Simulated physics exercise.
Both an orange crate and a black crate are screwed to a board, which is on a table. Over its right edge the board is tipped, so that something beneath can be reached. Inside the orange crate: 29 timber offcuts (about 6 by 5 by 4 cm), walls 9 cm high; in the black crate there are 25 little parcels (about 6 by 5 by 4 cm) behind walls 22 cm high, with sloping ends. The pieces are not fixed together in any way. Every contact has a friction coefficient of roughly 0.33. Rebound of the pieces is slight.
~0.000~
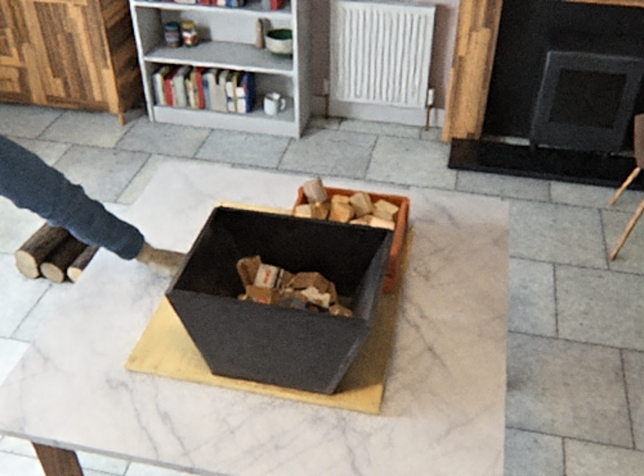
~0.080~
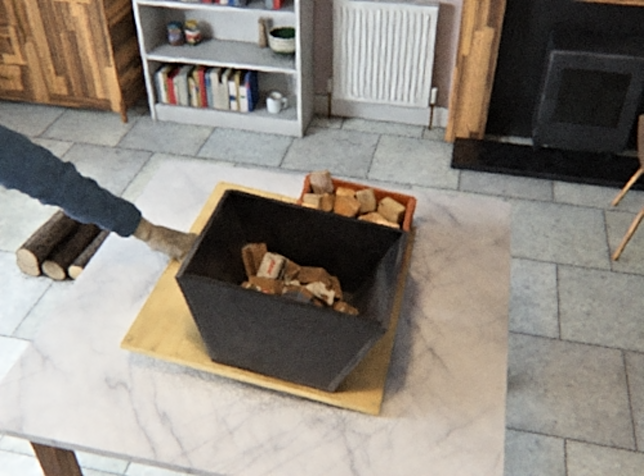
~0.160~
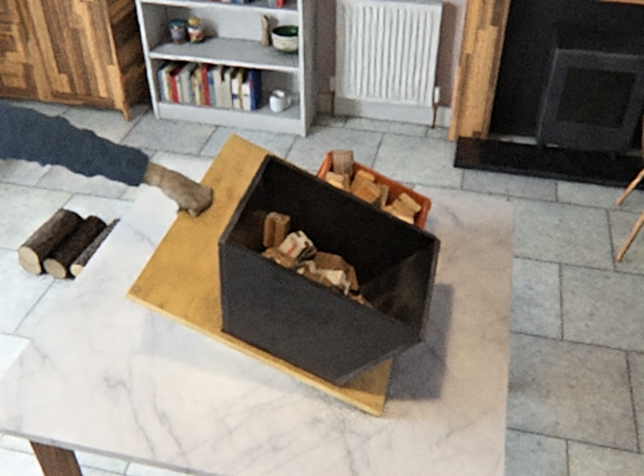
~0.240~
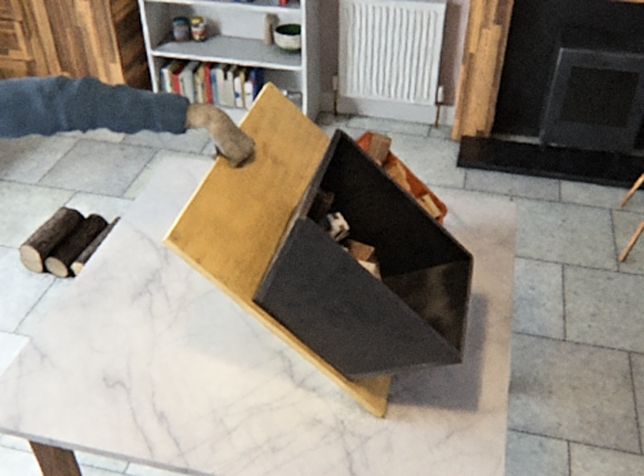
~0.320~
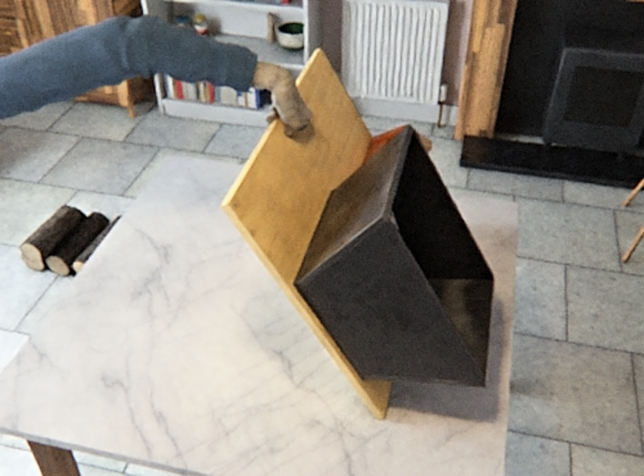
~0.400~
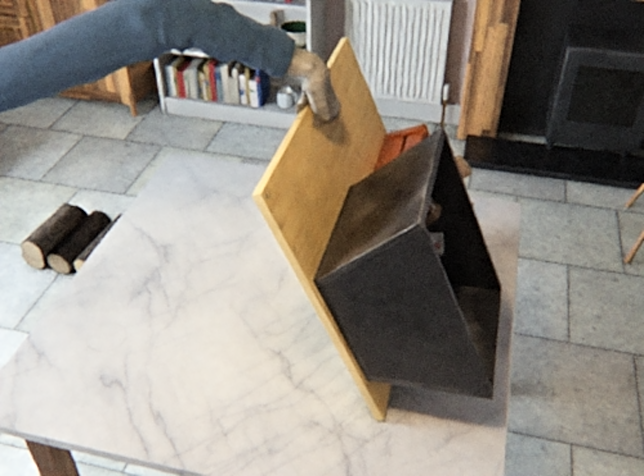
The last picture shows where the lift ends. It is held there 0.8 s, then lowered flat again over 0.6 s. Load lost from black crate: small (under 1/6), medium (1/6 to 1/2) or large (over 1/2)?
Medium.
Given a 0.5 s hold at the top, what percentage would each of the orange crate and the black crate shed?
Orange crate 40%, black crate 20%.
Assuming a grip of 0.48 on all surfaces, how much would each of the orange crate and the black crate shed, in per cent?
Orange crate 40, black crate 40 per cent.
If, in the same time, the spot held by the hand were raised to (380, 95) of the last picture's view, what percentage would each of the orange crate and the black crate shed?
Orange crate 70 %, black crate 80 %.
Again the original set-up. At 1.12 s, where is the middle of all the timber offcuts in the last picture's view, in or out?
At about (442, 247).
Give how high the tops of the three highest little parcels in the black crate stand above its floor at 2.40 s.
It stands close to 15 cm high.
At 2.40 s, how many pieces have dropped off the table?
Piece count: About 16.
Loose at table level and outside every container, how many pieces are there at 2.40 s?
Some 8 in number.
After 0.72 s, tilt 66°; 12 of 29 out of the orange crate and 8 of 25 out of the black crate.
After 1.12 s, tilt 66°; 14 of 29 out of the orange crate and 10 of 25 out of the black crate.
After 1.68 s, tilt 7°; 14 of 29 out of the orange crate and 10 of 25 out of the black crate.
When it is over (at 2.40 s), 14 of 29 out of the orange crate and 10 of 25 out of the black crate. Asked share, 10 of 25, 40 per cent.
